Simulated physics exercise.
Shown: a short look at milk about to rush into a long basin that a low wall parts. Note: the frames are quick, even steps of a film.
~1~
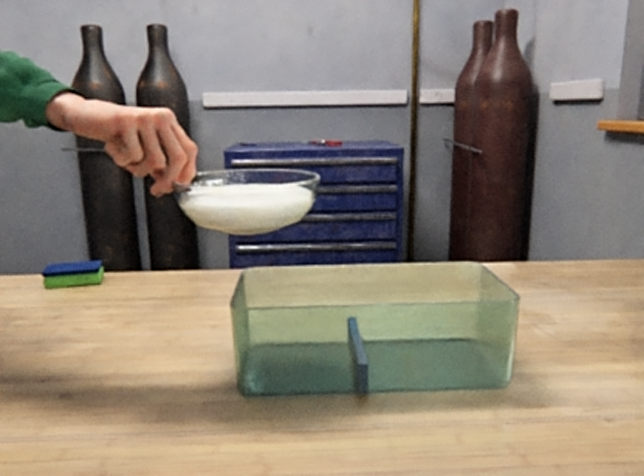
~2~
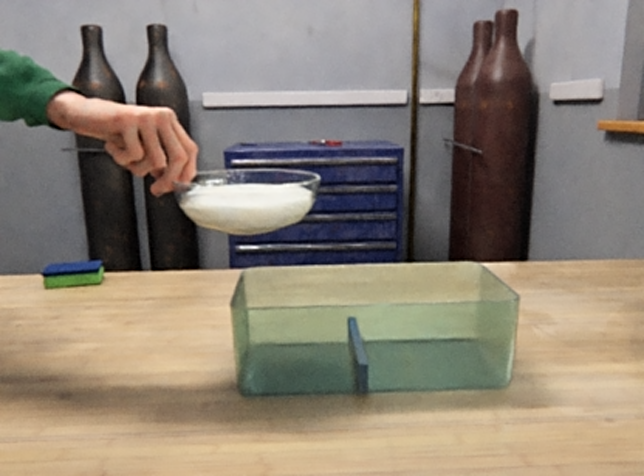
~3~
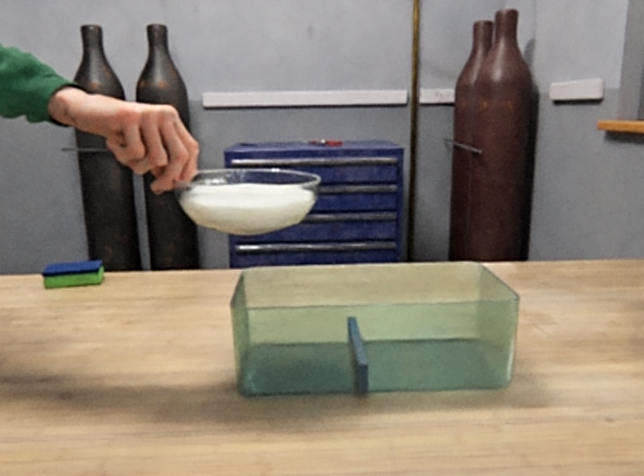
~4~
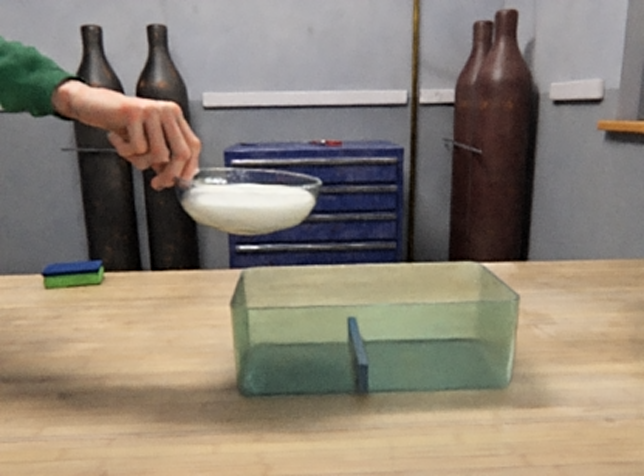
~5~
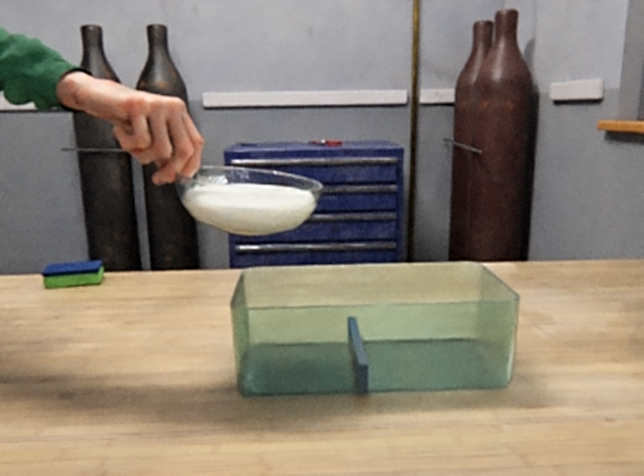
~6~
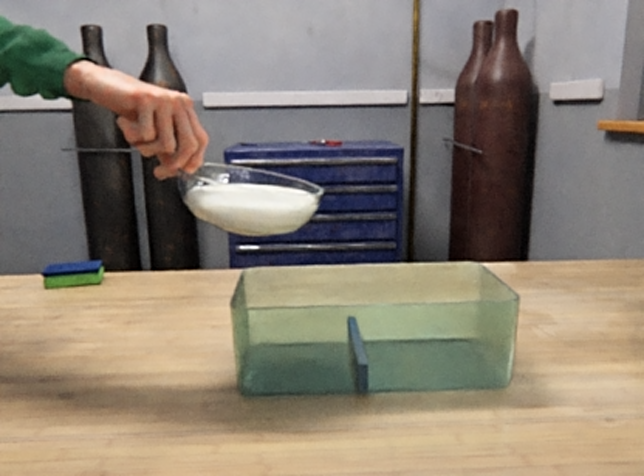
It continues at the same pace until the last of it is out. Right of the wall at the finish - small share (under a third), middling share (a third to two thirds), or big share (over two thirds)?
Middling.
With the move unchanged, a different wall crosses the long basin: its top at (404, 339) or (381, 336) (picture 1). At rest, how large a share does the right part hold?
Note: Roughly 15 % in case one, 10 % in case two.
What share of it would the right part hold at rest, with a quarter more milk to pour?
55 per cent.
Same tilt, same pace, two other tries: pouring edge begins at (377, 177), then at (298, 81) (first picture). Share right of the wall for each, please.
Roughly 85 per cent, and 50 per cent.
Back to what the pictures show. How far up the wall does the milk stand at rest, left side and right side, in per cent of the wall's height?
About 40 left, about 30 right.
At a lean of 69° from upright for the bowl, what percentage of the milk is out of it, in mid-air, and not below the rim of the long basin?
Airborne fraction: Approx. 35 %.
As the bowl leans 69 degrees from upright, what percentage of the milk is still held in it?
Roughly 30 %.
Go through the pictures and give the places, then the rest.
The first picture shows tilt 0°; pouring edge (319, 178); surface from (182, 195) to (314, 192); the long basin's rim runs from (237, 288) to (500, 281); the wall's top is at (357, 339).
The second picture shows tilt 0°; pouring edge (319, 179); surface from (182, 195) to (314, 192).
The third picture shows tilt 2°; pouring edge (319, 180); surface from (182, 194) to (314, 193).
The fourth picture shows tilt 4°; pouring edge (320, 183); surface from (183, 193) to (314, 195).
The fifth picture shows tilt 8°; pouring edge (321, 187); surface from (185, 192) to (316, 196).
The sixth picture shows tilt 12°; pouring edge (322, 193); surface from (186, 191) to (318, 197).
A moment on, the bowl is tipped part way and 30 per cent is still to pour, 10 is left of the wall and 24 right of it.
Next, the bowl is tipped right over and 0 per cent is still to pour, 50 is left of the wall and 48 right of it.
Then the bowl is tipped right over and 0 per cent is still to pour, 51 is left of the wall and 49 right of it.
Later the bowl is tipped right over and 0 per cent is still to pour, 51 is left of the wall and 49 right of it.
Finally, 51 per cent lies left of the wall, 49 right of it and 1 outside.
